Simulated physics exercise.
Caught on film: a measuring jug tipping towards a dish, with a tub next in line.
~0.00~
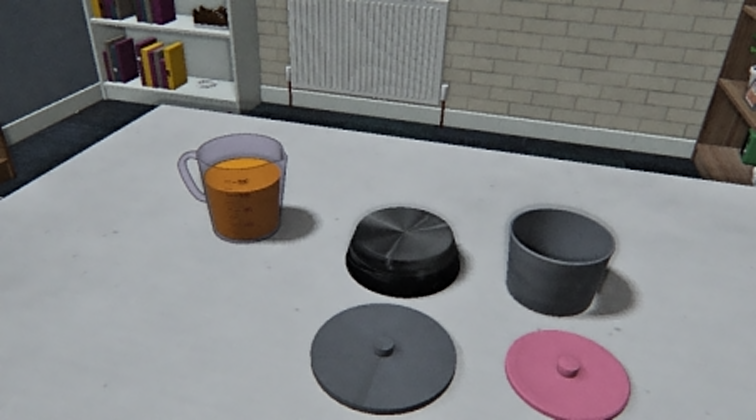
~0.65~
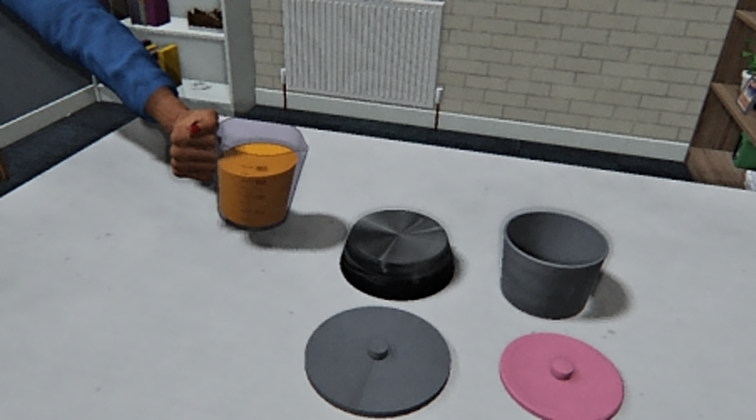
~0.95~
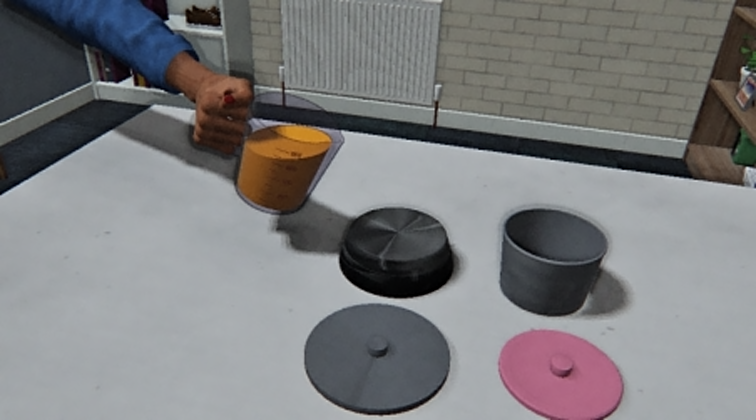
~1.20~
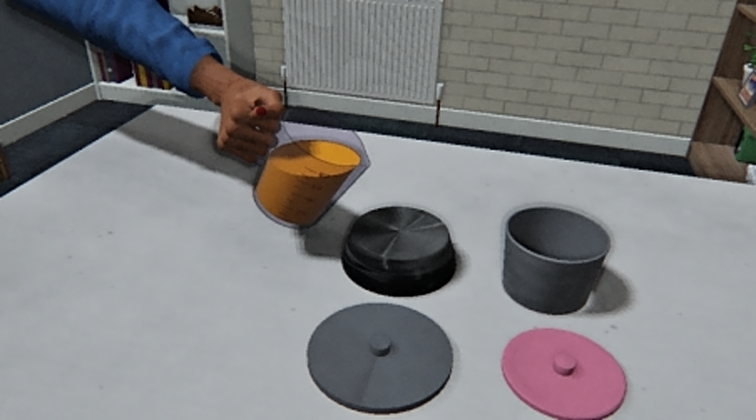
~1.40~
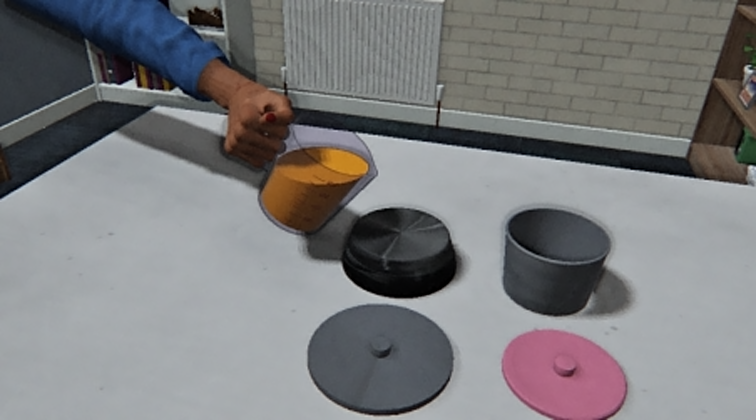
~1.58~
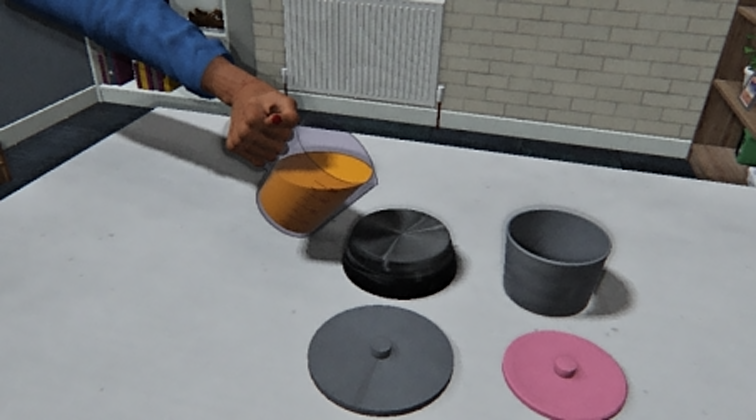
Measuring jug of orange liquid being lifted by a blue-sleeved arm, moving right and tilting beside an upside-down black dish.
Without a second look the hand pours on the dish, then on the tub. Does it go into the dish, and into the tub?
Left, the dish gets none inside; right, the tub catches it.
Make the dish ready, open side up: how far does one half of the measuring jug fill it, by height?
Roughly 50 per cent.
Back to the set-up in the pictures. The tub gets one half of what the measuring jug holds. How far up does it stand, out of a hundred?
Close to 40 %.
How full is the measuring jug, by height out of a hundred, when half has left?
Close to 35 %.
After 2.3 s, it runs off the upturned base of the dish.
After 3.2 s, the orange juice goes into the tub.
After 4.6 s, the dish is empty, in a puddle; the tub has its share inside.
